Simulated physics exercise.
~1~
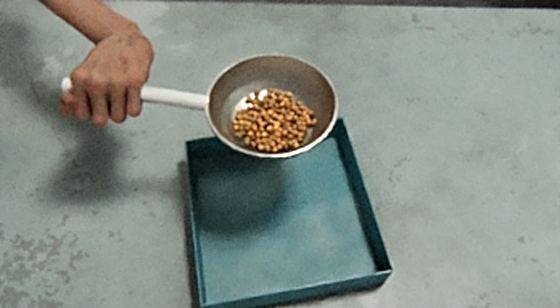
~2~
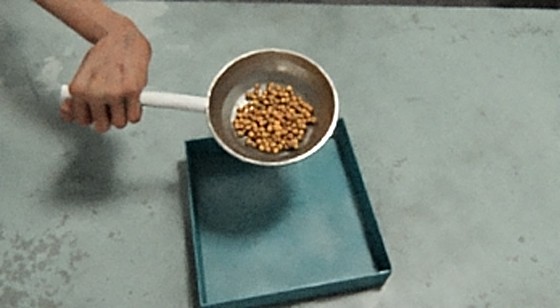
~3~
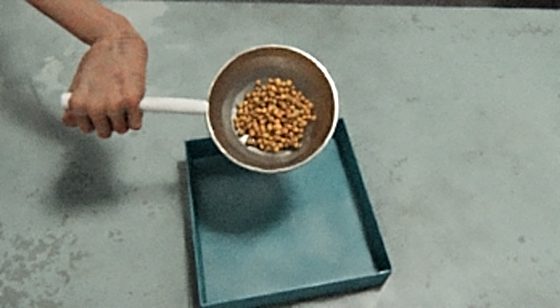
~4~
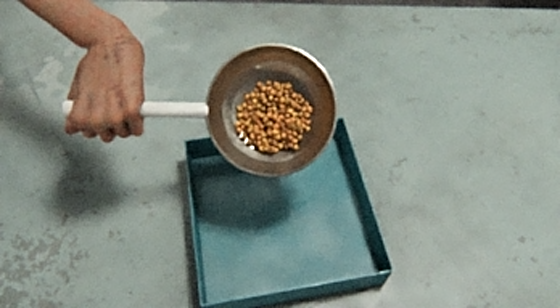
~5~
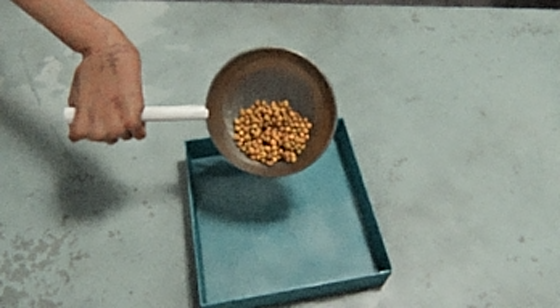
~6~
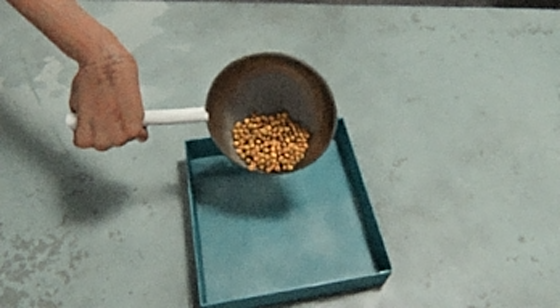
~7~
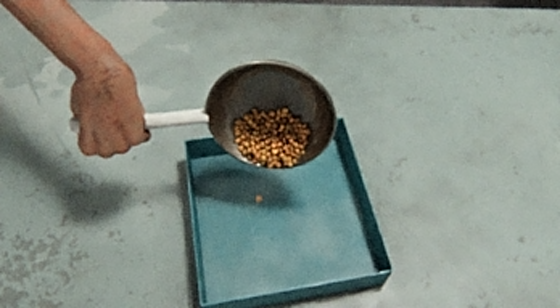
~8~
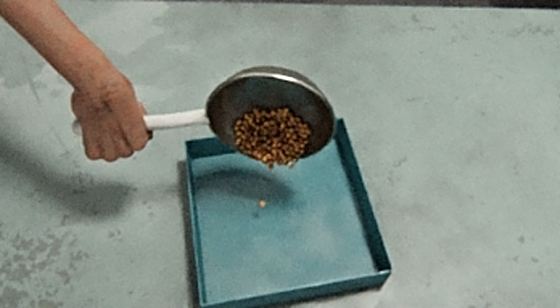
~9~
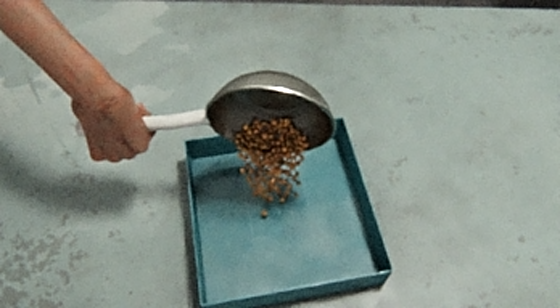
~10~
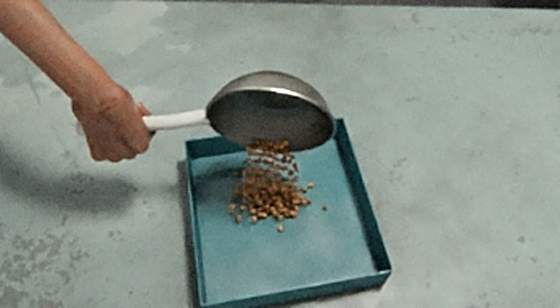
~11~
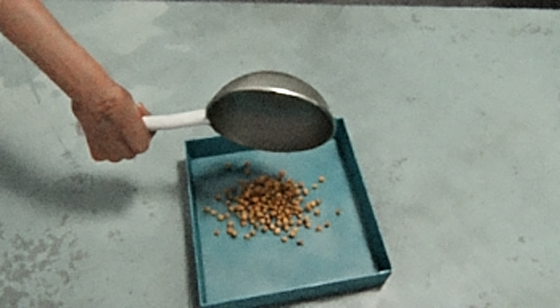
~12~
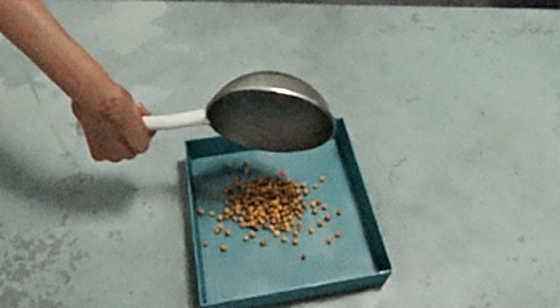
Over a teal tray, a hand tips a ladle until all its roasted chickpeas scatter inside.
